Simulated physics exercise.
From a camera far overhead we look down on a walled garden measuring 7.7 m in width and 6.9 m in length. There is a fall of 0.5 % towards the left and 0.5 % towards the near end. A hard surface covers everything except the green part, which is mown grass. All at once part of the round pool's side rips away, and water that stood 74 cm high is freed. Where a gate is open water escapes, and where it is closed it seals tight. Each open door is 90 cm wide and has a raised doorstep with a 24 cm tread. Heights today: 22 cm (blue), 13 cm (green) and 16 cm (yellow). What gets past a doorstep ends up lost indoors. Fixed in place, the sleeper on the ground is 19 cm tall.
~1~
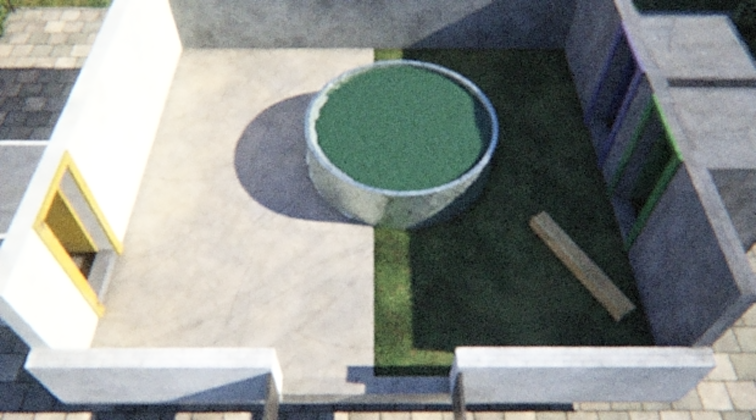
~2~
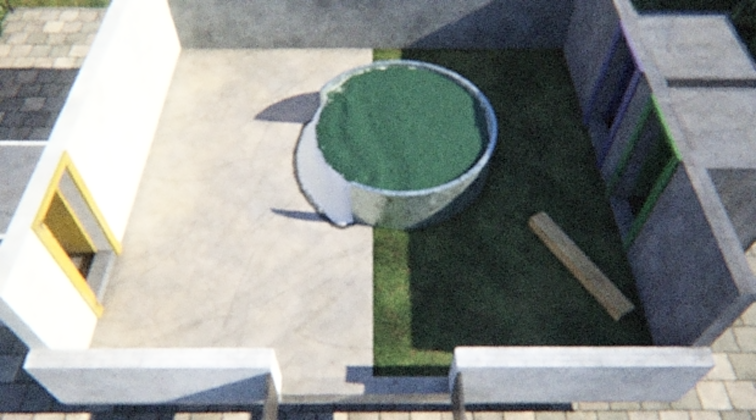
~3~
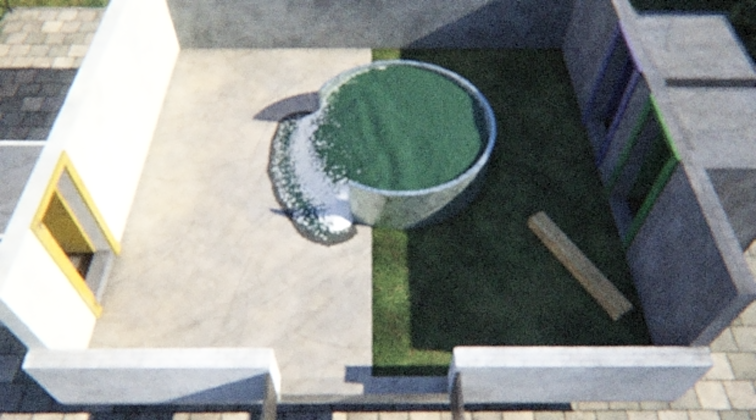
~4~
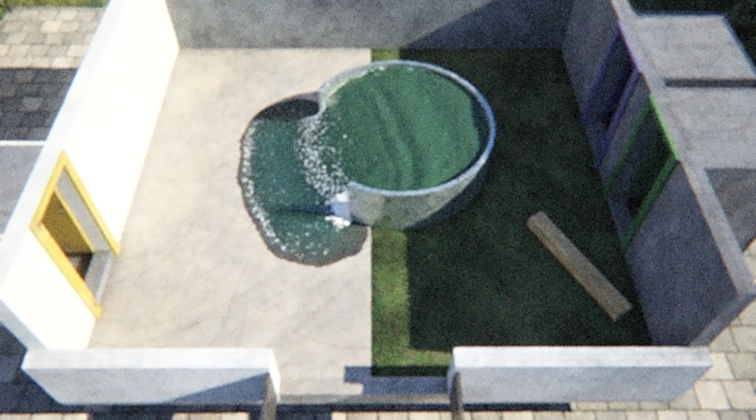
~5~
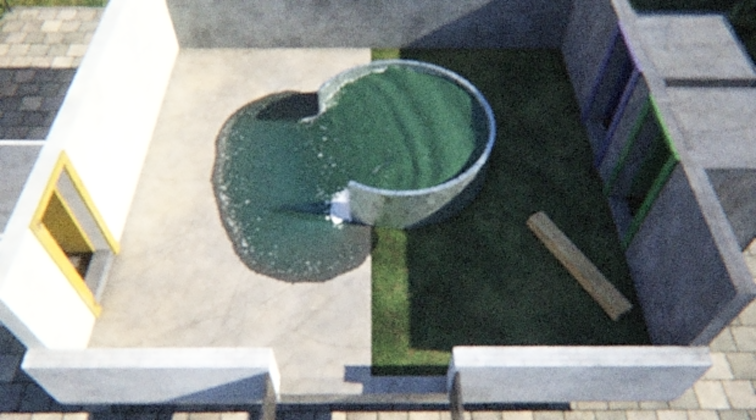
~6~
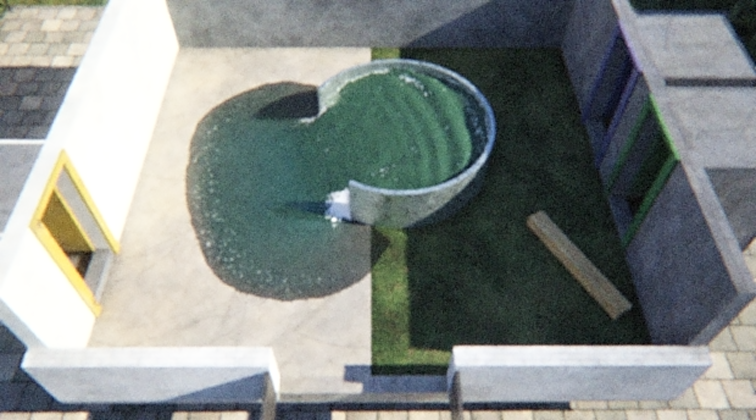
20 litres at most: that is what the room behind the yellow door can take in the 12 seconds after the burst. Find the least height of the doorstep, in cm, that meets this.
The doorstep would need to be roughly 29 cm high.
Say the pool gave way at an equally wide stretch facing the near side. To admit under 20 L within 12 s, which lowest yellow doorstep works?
With that break, close to 9.5 cm.
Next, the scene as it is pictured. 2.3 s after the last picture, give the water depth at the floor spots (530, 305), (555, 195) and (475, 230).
Around 0 cm, 0 cm and 0 cm.
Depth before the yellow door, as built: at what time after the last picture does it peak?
Around 1.4 seconds.
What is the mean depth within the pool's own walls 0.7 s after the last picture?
It averages near 48 cm.
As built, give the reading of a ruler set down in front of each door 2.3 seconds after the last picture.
Depths, in cm - blue: 0, green: 0, yellow: 28.
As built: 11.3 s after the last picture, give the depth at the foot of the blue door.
9.0 cm.
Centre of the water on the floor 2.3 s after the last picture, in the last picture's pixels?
About (266, 186).
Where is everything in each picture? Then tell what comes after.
The round pool at (401, 125) is whole and still, 74 cm deep; the yellow door at (84, 241) is dry, in the first frame.
The gap is at (313, 161), the front 0.3 m out at a hidden place; the back of the round pool holds 74 cm, in the second frame.
The front is at (285, 121), 0.7 m from the gap at (312, 164); 1.8 m2 of floor is wet, 74 cm left at the back, in the third frame.
The gap is at (312, 166), the front 1.2 m out at (249, 131); the back of the round pool holds 74 cm, in the fourth frame.
Water pours out at (311, 166) and has run 1.7 m, to (247, 261); about 9 cm deep outside, 74 cm at the back, in the fifth frame.
The gap is at (312, 165), the front 2.1 m out at (210, 260); the back of the round pool holds 72 cm; 1.5 m in a straight line remain to the yellow door at (81, 240), in the sixth frame.
Then, 0.7 s after the last picture water covers 40 % of the floor, deepest (38 cm) near (139, 178); 25 cm at the yellow door, 0 litres in over its 16 cm doorstep.
Then, 2.3 s after the last picture water covers 40 % of the floor, deepest (50 cm) near (82, 363); 28 cm at the yellow door, 80 litres in over its 16 cm doorstep.
Then, 11.3 s after the last picture water covers 95 % of the floor, deepest (12 cm) near (500, 195); 10 cm at the yellow door, 197 litres in over its 16 cm doorstep.
At the yellow door as built, the water peaked near 31 cm, 1.3 s after the last picture.
Run again over the same 12 s with other heights there, 39 litres in over 26.5 cm, 3 litres over 35.5 cm. The limit of 20 litres is kept from about 29 cm up.
